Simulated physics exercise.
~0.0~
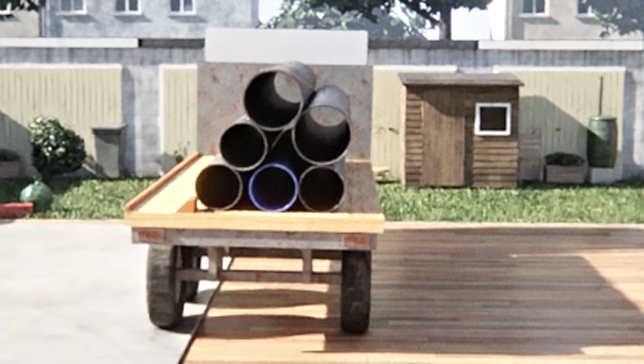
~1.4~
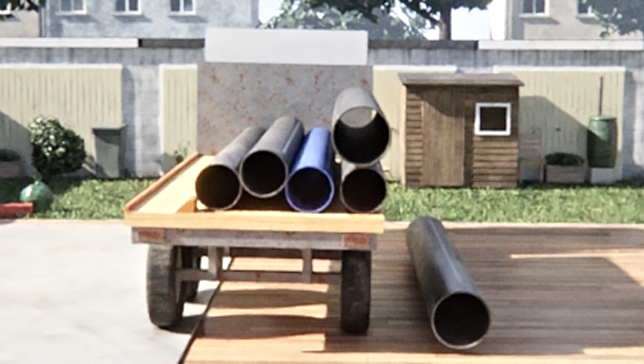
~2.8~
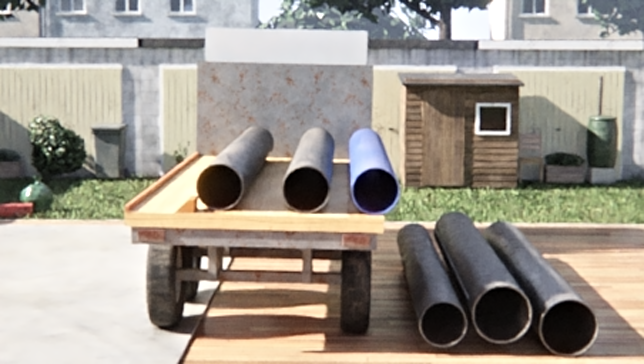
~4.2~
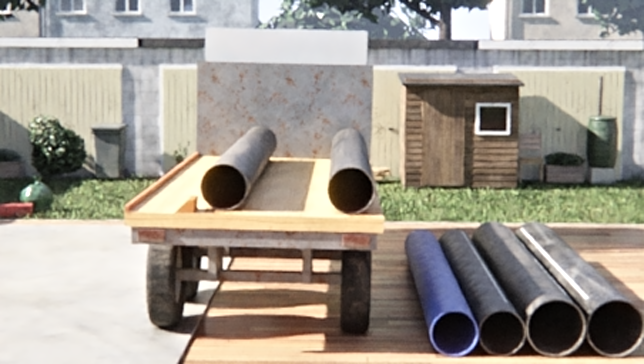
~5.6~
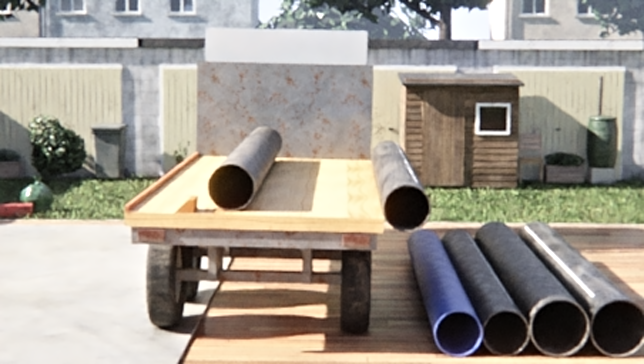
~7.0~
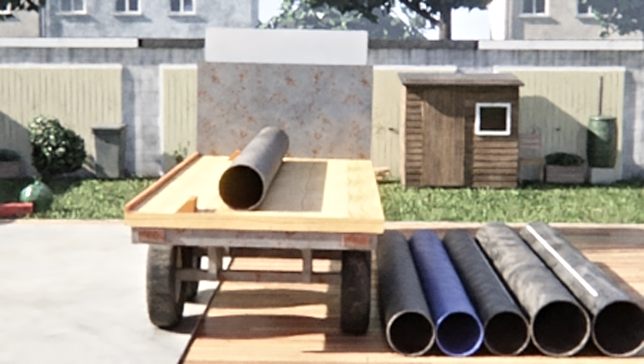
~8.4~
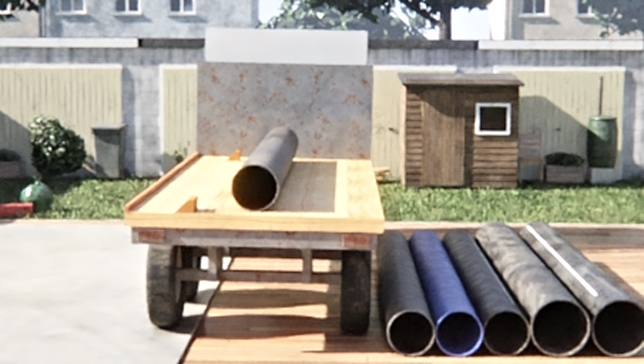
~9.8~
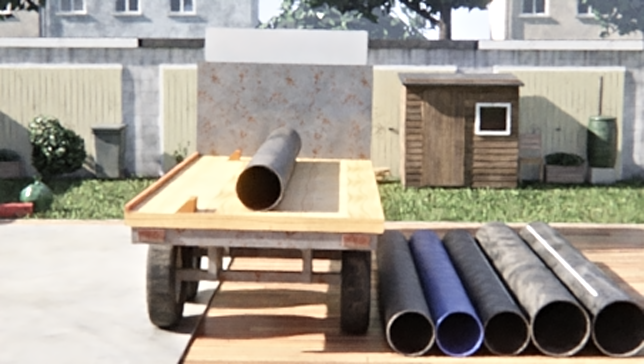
At the start, six pipes, one of them blue and the rest dark, sit stacked on a flatbed parked beside a wooden surface, with the blue one in the middle of the bottom row. The stack collapses to the right, and one dark pipe drops to the ground while the others spread along the deck. Two more dark pipes follow as the blue one nears the right edge, then it falls off too. Another dark pipe tips over the edge and lands left of the blue one. The last pipe shifts slightly right but remains on the deck, with five lying below.
